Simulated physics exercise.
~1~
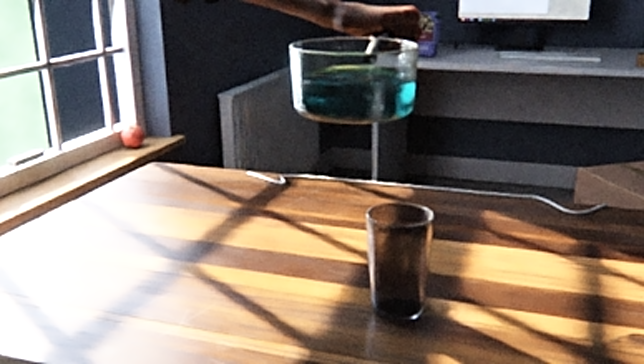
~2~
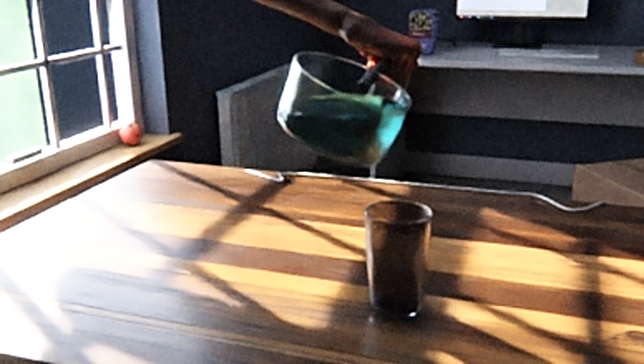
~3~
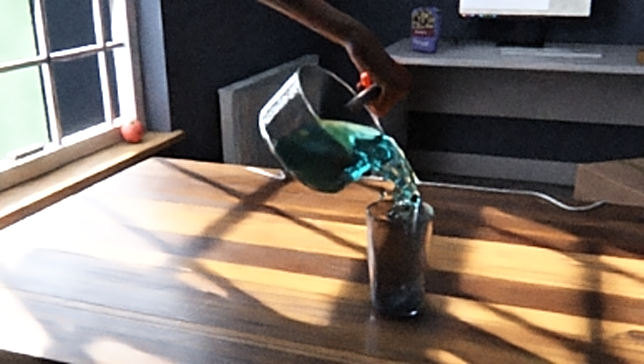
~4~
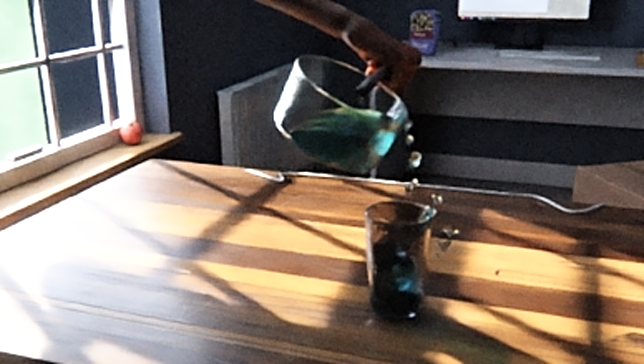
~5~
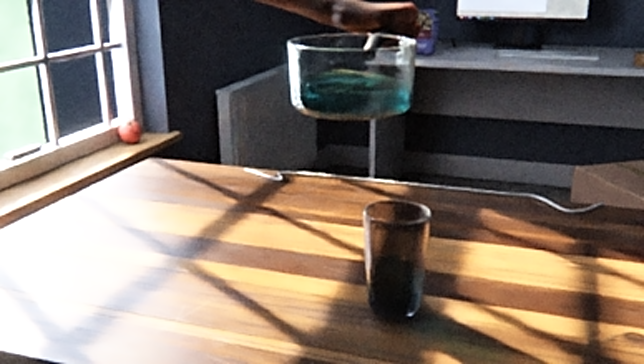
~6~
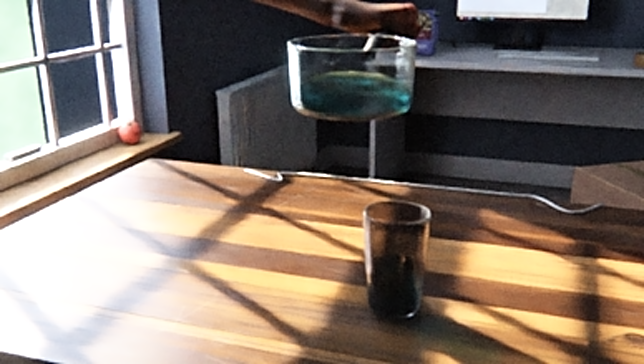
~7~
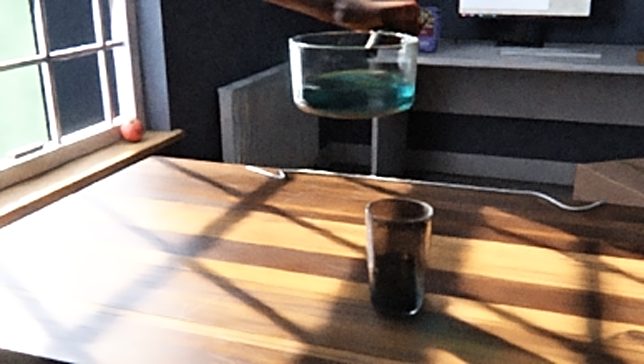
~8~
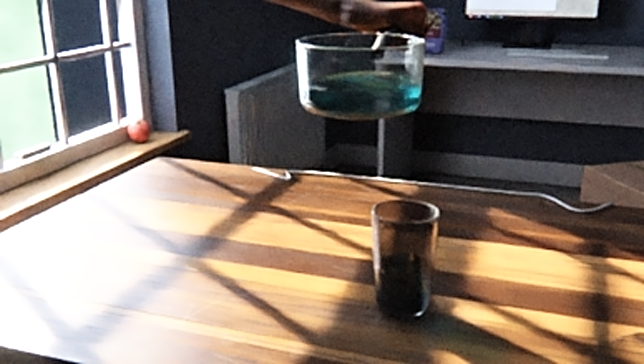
A dark hand tipped a clear glass pot of blue-green water over an empty slim glass on a sunlit wooden table, poured some in with a few stray drops, then tilted it back upright, leaving the glass partly filled and water still in the pot.
